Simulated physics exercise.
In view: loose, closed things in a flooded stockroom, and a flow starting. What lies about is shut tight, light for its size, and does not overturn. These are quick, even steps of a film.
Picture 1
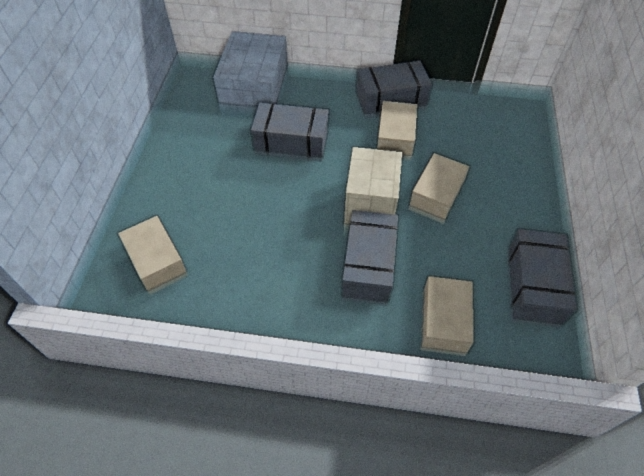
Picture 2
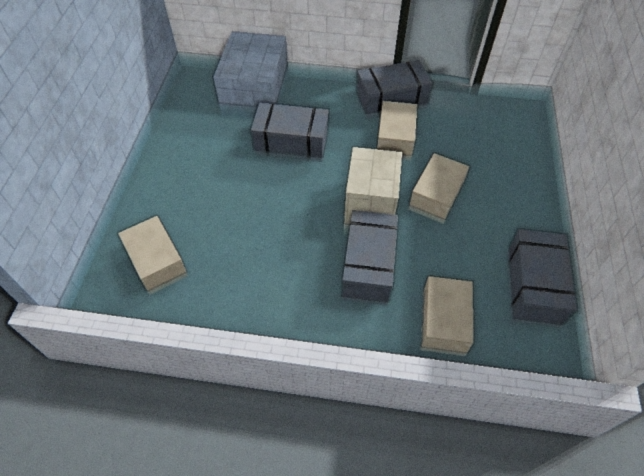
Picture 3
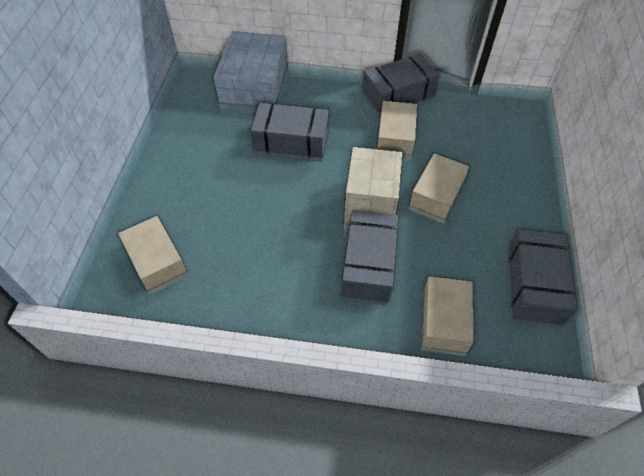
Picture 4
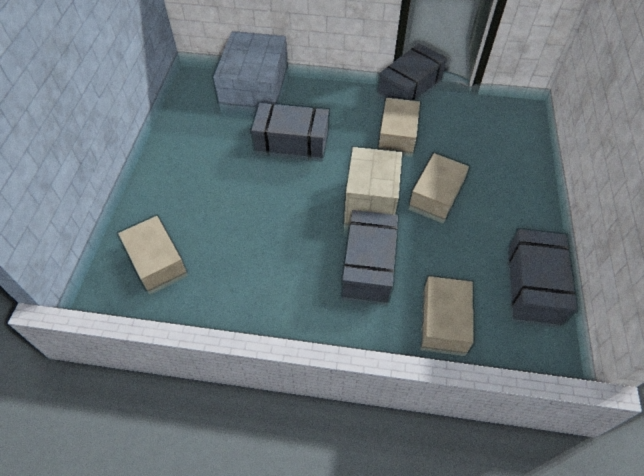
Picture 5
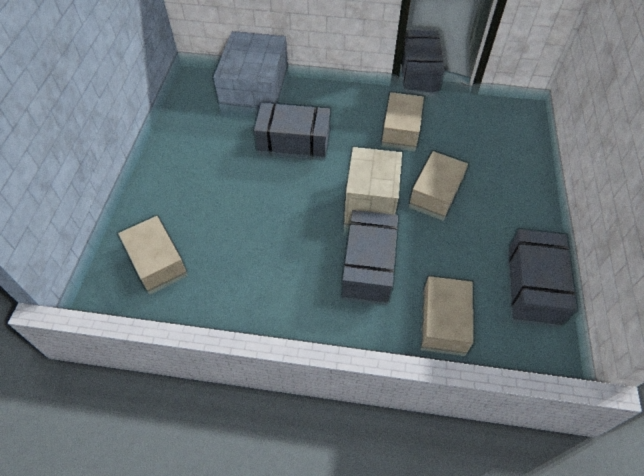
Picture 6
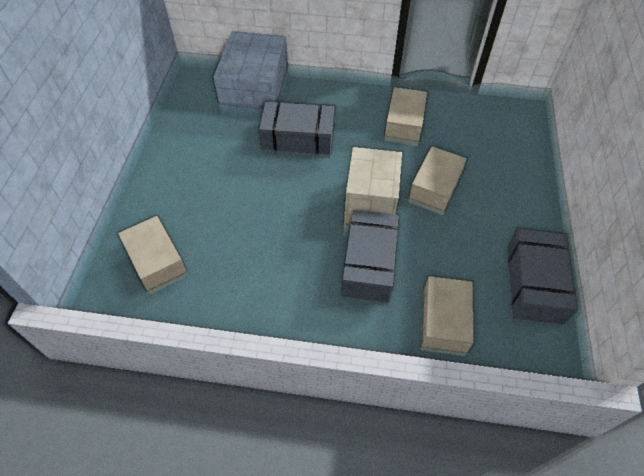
Flooded stockroom with floating crates, a doorway opening at the back and a dark strapped crate turning and drifting out through it.
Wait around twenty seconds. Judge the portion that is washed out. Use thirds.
That comes to between one and two thirds.
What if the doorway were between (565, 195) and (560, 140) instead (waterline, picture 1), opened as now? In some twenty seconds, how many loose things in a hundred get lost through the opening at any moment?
I make it 50 per cent.
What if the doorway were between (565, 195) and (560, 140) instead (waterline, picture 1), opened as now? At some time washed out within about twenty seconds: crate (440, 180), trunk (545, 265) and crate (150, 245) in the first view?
In that order: Washed out, carried outside, no.
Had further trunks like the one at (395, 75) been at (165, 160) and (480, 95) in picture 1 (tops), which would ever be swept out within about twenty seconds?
In turn: Stays, out.
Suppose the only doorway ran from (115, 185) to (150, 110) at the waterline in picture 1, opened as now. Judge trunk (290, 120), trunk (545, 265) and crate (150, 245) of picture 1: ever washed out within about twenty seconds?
One after the other: Through, still in, washed out.
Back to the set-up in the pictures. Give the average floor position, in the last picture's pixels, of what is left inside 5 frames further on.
At about (391, 205).
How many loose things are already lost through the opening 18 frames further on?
3 of them.
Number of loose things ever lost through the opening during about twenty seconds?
The number is 4.
A moment on, 1 of 8 are out; 7 afloat.
Next, 3 of 8 are out; 5 afloat.
Later, 4 of 8 are out; 4 afloat.
In the end, 4 of 8 are out; 4 afloat.
